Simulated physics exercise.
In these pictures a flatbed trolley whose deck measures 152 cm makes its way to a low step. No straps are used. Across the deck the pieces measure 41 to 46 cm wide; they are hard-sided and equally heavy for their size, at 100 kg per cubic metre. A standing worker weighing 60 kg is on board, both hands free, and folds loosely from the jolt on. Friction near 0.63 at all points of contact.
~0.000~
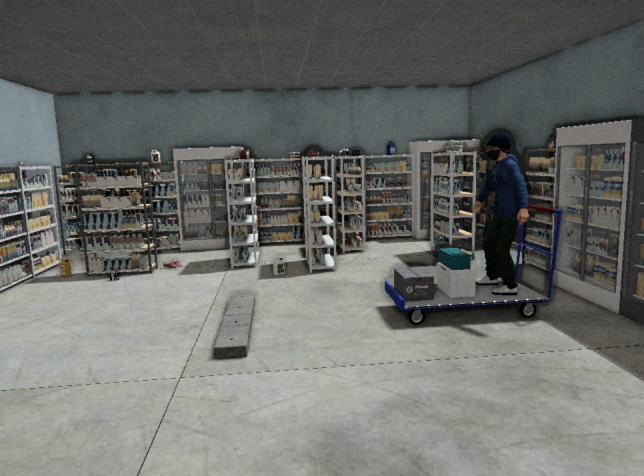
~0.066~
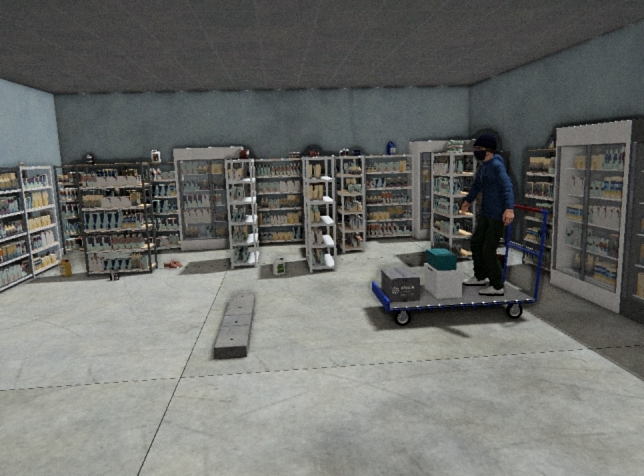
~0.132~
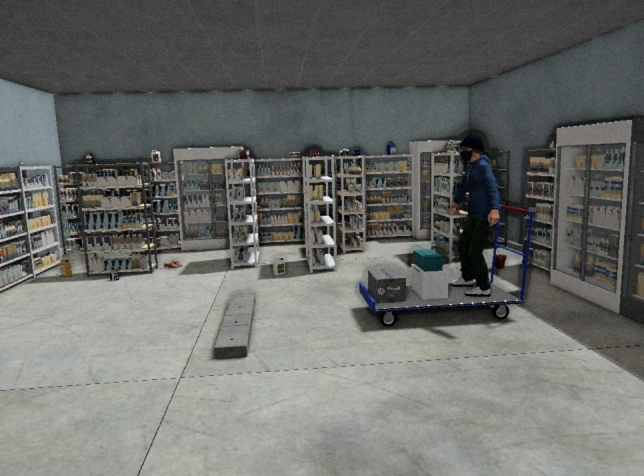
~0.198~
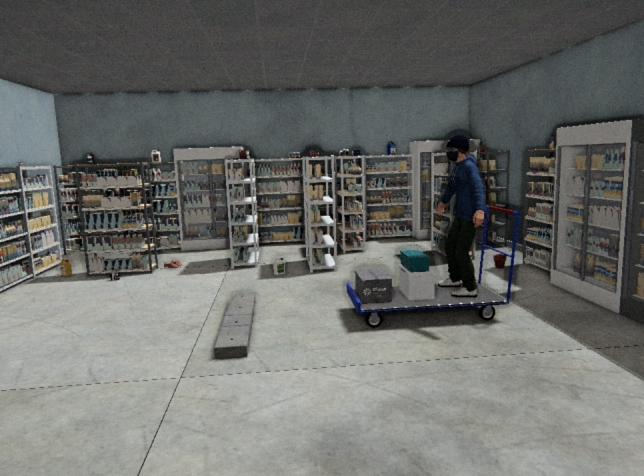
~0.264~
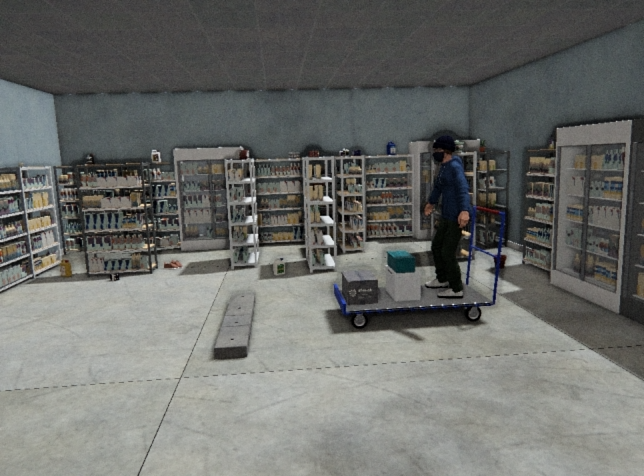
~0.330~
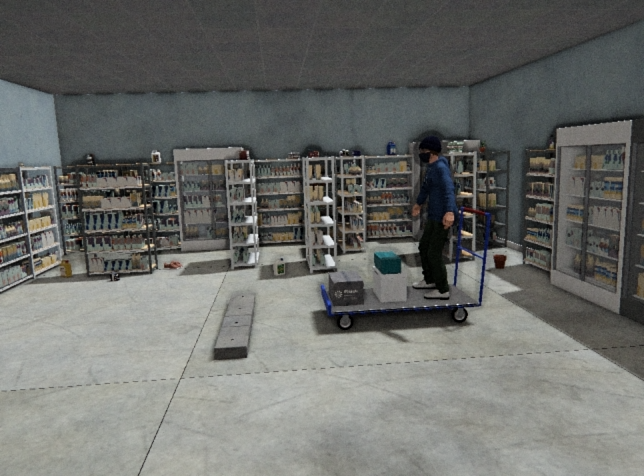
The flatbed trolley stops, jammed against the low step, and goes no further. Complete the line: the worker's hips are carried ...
The worker's hips are carried no farther than the deck.
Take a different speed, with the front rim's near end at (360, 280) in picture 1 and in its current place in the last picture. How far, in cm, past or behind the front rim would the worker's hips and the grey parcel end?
In that run, the hips end up 100 cm back from the front rim and grey ends up 20 cm back.
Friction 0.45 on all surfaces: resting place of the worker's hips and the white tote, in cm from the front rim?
Then the hips sit 60 cm back and white sits 50 cm back.
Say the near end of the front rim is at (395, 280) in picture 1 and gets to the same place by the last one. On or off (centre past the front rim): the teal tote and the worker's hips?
So the teal item: Comes away, the hips: Comes away.
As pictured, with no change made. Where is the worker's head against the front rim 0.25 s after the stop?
The head is some 60 cm back from the front rim.
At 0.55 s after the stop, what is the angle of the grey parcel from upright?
Its tilt is about 0°.
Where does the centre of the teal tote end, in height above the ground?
Its centre ends some 60 cm up.
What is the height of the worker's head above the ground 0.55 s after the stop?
Height: Approx. 70 cm above ground.
After 0.71 s the deck stops.
After 0.96 s the worker's hips are 77 cm behind the rim, near (313, 242) in the last picture's view.
After 1.26 s the worker's hips are 59 cm behind the rim, near (297, 265) in the last picture's view.
After 1.71 s the worker's hips are 59 cm behind the rim, near (297, 263) in the last picture's view.
When all is still (4.7 s), nothing is past the rim; behind it, teal tote, white tote, grey parcel and the worker's hips.
